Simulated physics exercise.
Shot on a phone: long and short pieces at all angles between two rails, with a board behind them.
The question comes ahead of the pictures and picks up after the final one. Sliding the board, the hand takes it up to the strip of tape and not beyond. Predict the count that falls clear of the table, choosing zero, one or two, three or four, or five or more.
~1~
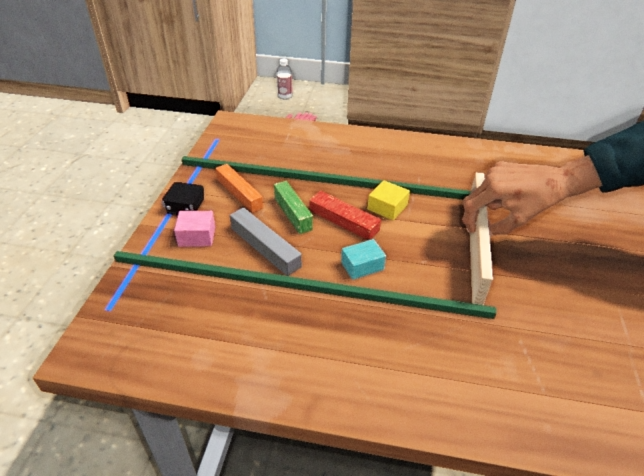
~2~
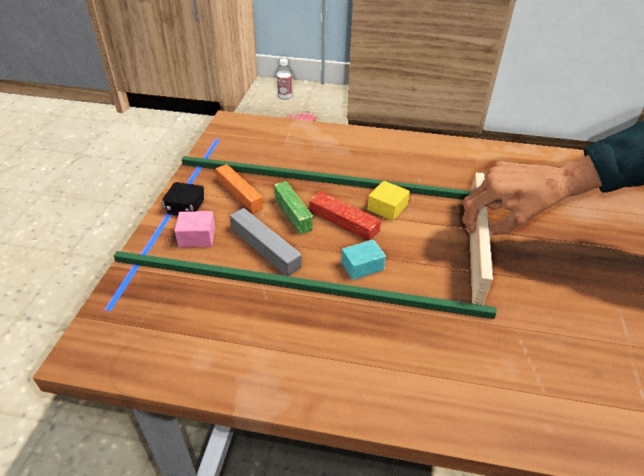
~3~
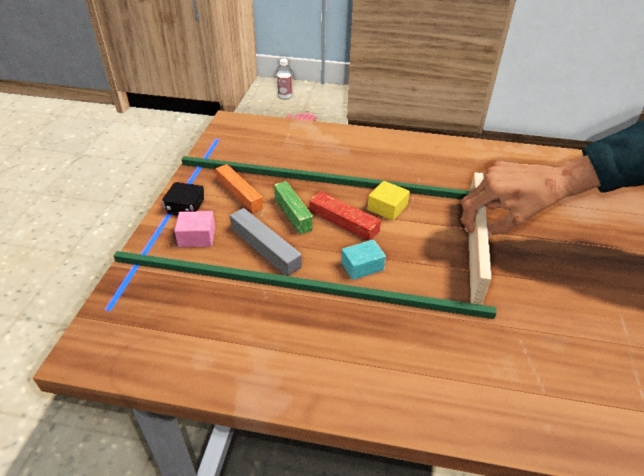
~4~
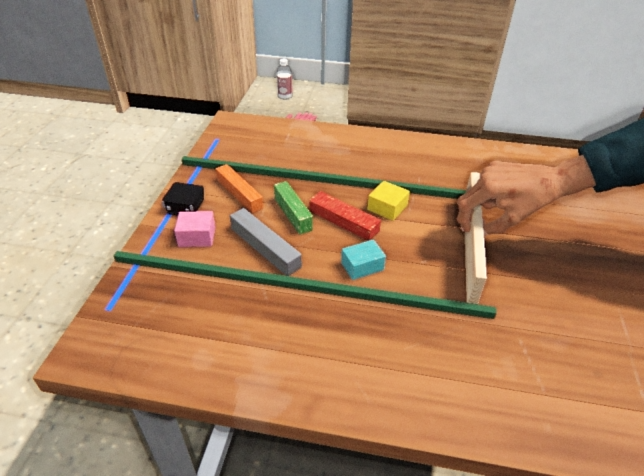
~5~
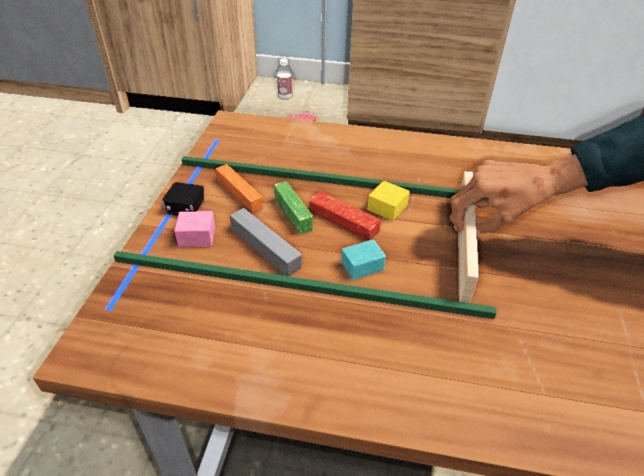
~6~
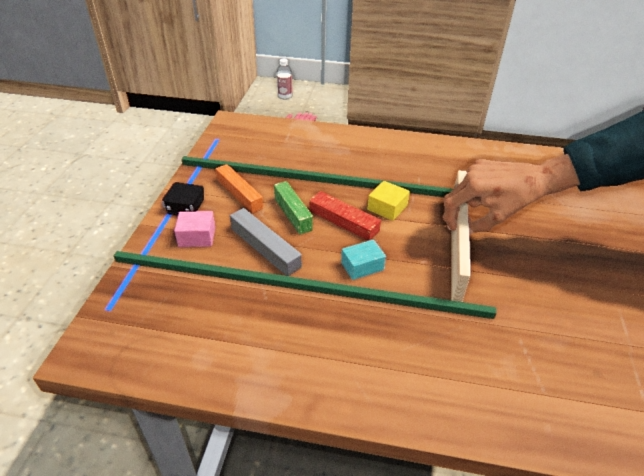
Watch it: Lots of them - five or more - go plunging down.
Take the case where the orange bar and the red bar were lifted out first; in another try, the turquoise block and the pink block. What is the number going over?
The count is 4 in the first case and 5 in the second.
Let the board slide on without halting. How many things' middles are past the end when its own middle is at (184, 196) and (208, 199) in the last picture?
It would be 5 and 3.
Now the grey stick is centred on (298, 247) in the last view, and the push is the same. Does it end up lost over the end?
I reckon from there it drops down.
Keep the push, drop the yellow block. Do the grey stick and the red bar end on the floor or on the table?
Grey stick down, red bar still up.
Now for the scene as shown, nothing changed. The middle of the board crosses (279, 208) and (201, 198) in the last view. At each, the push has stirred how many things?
Well, it's 8 at the first one and 8 at the second.
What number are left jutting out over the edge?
Count of overhanging things: 2.
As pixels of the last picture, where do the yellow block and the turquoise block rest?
Yellow block at (174, 175), turquoise block at (135, 225).
Soon after, none off yet; black case at rest near (185, 200); pink block at rest near (196, 229); orange bar at rest near (238, 188).
At rest, the number that fall off is five or more; fallen, red bar, green bar, grey stick, orange bar, pink block and black case.
